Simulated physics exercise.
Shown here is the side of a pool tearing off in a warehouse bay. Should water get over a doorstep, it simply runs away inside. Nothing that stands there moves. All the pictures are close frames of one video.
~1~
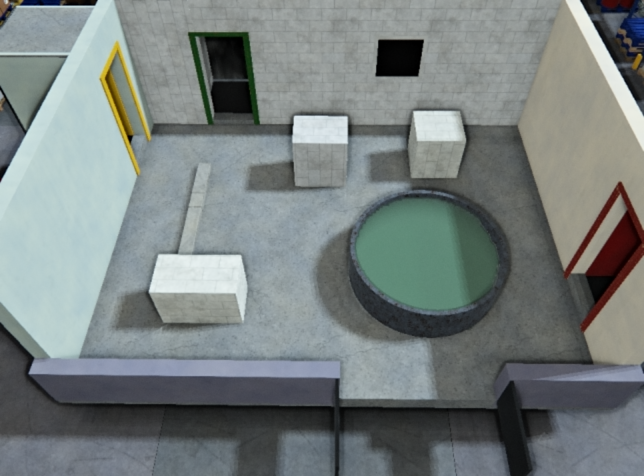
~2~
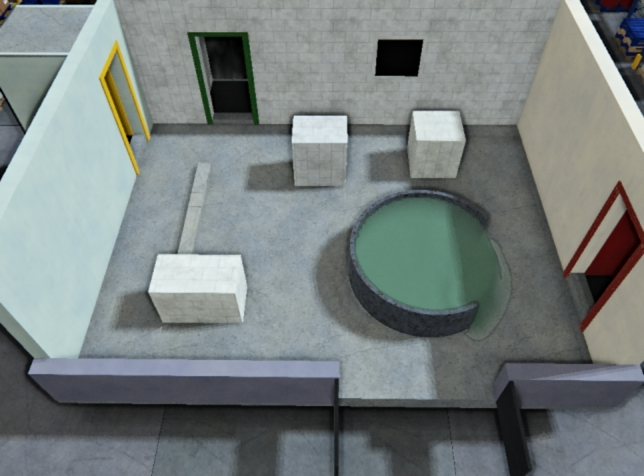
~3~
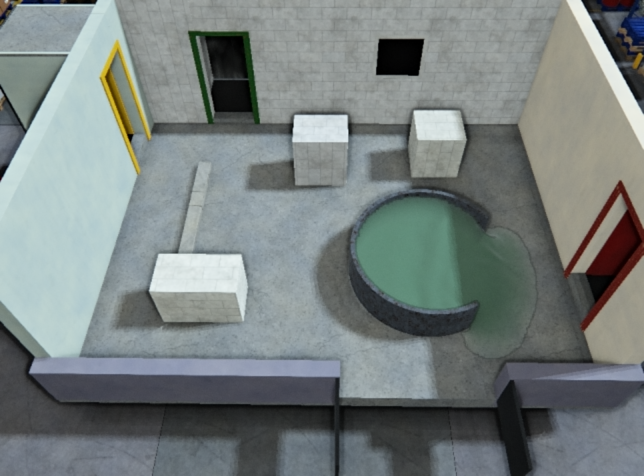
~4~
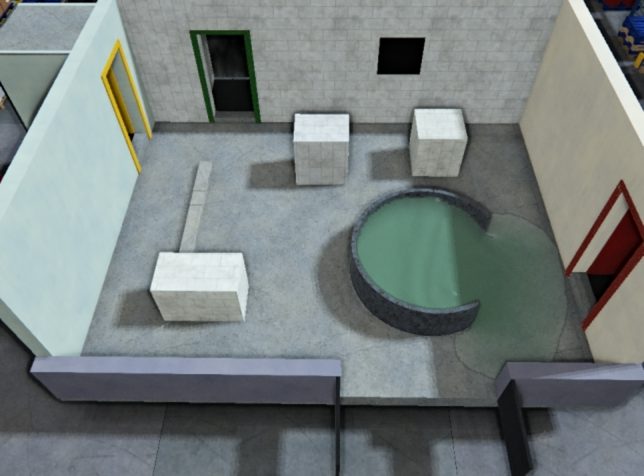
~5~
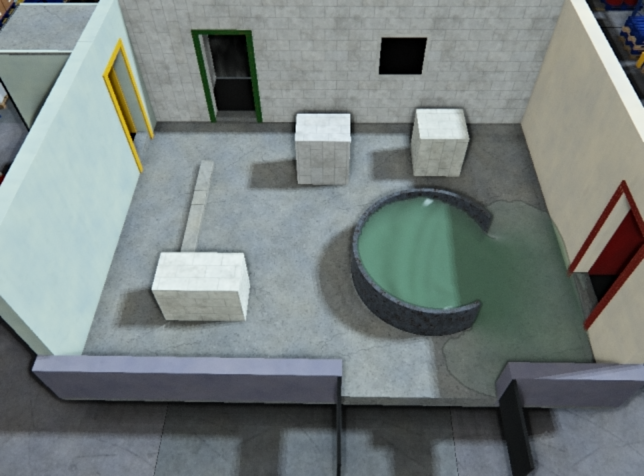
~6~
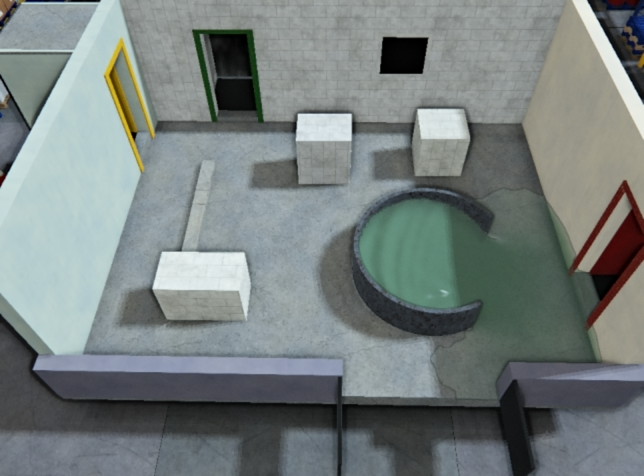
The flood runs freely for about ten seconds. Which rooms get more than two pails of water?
Yellow door: Never surpasses it. Red door: Surpasses it. Green door: Never surpasses it.
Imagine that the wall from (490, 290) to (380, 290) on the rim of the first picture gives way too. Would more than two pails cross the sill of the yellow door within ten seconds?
In that case the yellow door stays inside the limit.
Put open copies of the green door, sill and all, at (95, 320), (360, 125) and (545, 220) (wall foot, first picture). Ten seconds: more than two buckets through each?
In order: Falls short, falls short, exceeds it.
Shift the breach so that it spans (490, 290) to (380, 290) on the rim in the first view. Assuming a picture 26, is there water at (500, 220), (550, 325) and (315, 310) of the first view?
Taking the three spots as listed, they end up inundated, inundated and spared.
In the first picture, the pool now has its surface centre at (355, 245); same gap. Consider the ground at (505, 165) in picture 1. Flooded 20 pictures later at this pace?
At that place: Wet.
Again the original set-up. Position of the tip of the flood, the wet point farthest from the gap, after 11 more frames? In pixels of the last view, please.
Somewhere close to (523, 129).
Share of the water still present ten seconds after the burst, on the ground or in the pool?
Some 76 per cent.
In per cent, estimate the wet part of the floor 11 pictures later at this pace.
Roughly 25 percent, I reckon.
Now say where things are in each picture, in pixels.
The first picture shows the round pool at (428, 250) is whole and still.
In the second picture, the front is at a hidden place, out from the gap at (495, 280).
In the third picture, water pours out at (495, 281) and has run to (502, 231).
In the fourth picture, the front is at (513, 218), out from the gap at (496, 282).
In the fifth picture, the front is at (549, 216), out from the gap at (497, 282).
In the sixth picture, the front is at (545, 199), out from the gap at (498, 282).
A moment on, water covers 15 % of the floor; the yellow door not reached, the red door over two buckets in, the green door not reached.
Next, water covers 25 % of the floor; the yellow door not reached, the red door far over two buckets in, the green door not reached.
Then, water covers 40 % of the floor; the yellow door not reached, the red door far over two buckets in, the green door not reached.
Later, water covers 65 % of the floor; the yellow door not reached, the red door far over two buckets in, the green door wet at the sill, nothing in.
In the end, water covers 95 % of the floor; the yellow door wet at the sill, nothing in, the red door far over two buckets in, the green door wet at the sill, nothing in.
